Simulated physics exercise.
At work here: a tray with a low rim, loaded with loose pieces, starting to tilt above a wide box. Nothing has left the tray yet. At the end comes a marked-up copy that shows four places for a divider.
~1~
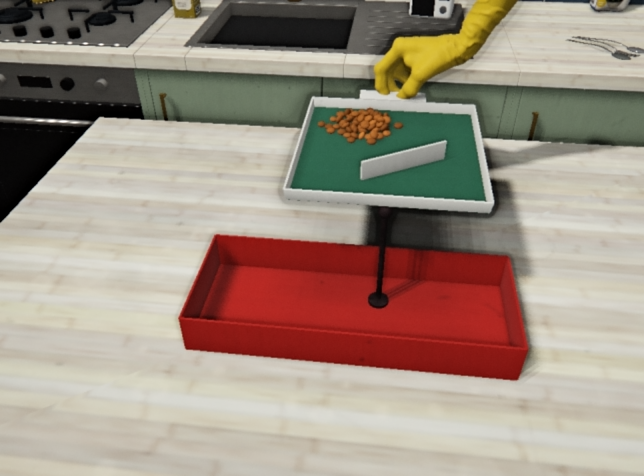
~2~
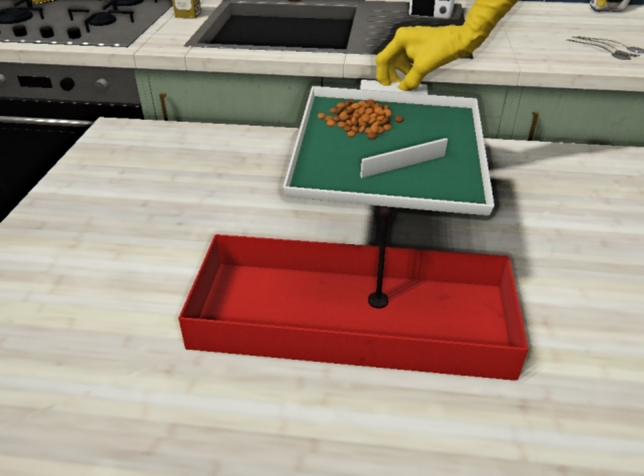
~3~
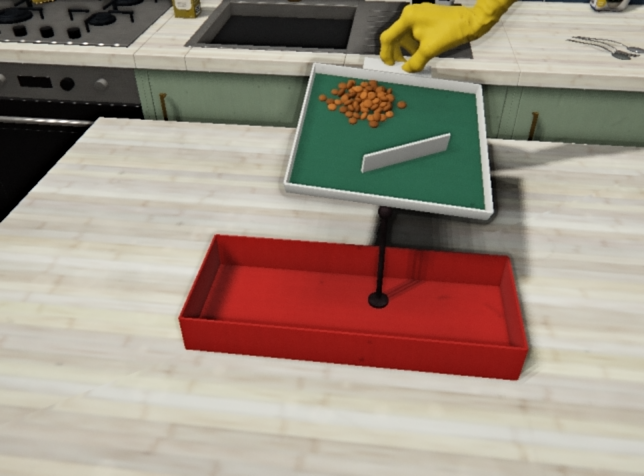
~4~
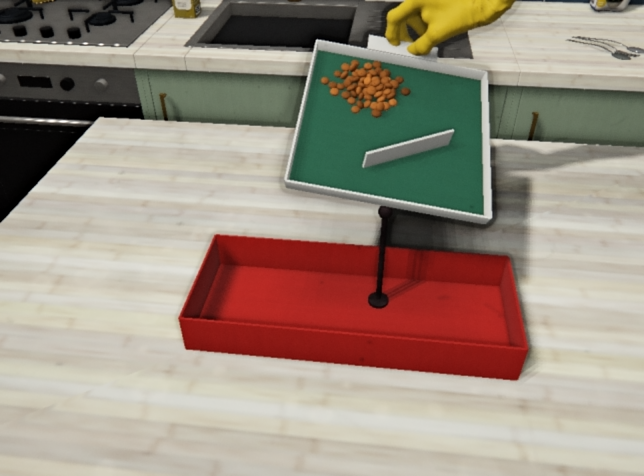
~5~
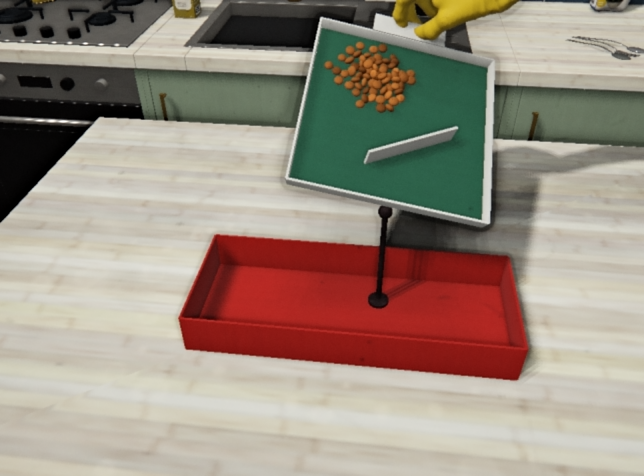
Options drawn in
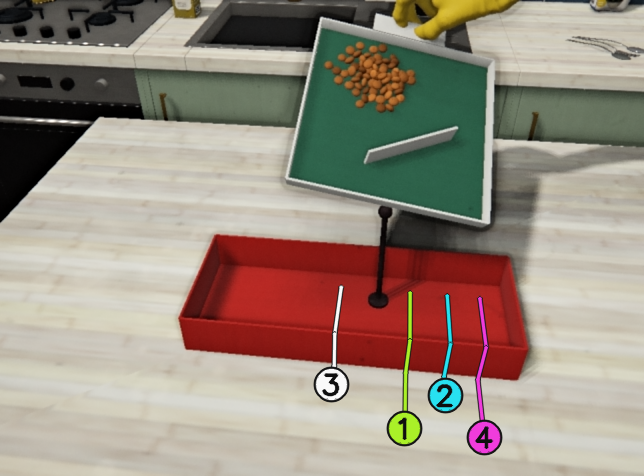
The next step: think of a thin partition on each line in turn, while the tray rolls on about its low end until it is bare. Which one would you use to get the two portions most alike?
Line 2.
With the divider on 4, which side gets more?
The left side.
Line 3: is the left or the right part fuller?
The right side.
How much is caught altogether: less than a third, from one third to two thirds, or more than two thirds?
It is more than two thirds.
On the marked copy, line 1 crosses the front rim at (409, 339); line 2 crosses the front rim at (450, 342); line 3 crosses the front rim at (334, 332); line 4 crosses the front rim at (486, 345).
For line 1, of what is caught, only a few on the left of the divider, all but a few on the right.
For line 2, of what is caught, close to half on the left of the divider, close to half on the right.
For line 3, of what is caught, none at all on the left of the divider, the whole lot on the right.
For line 4, of what is caught, the bulk on the left of the divider, a small share on the right.
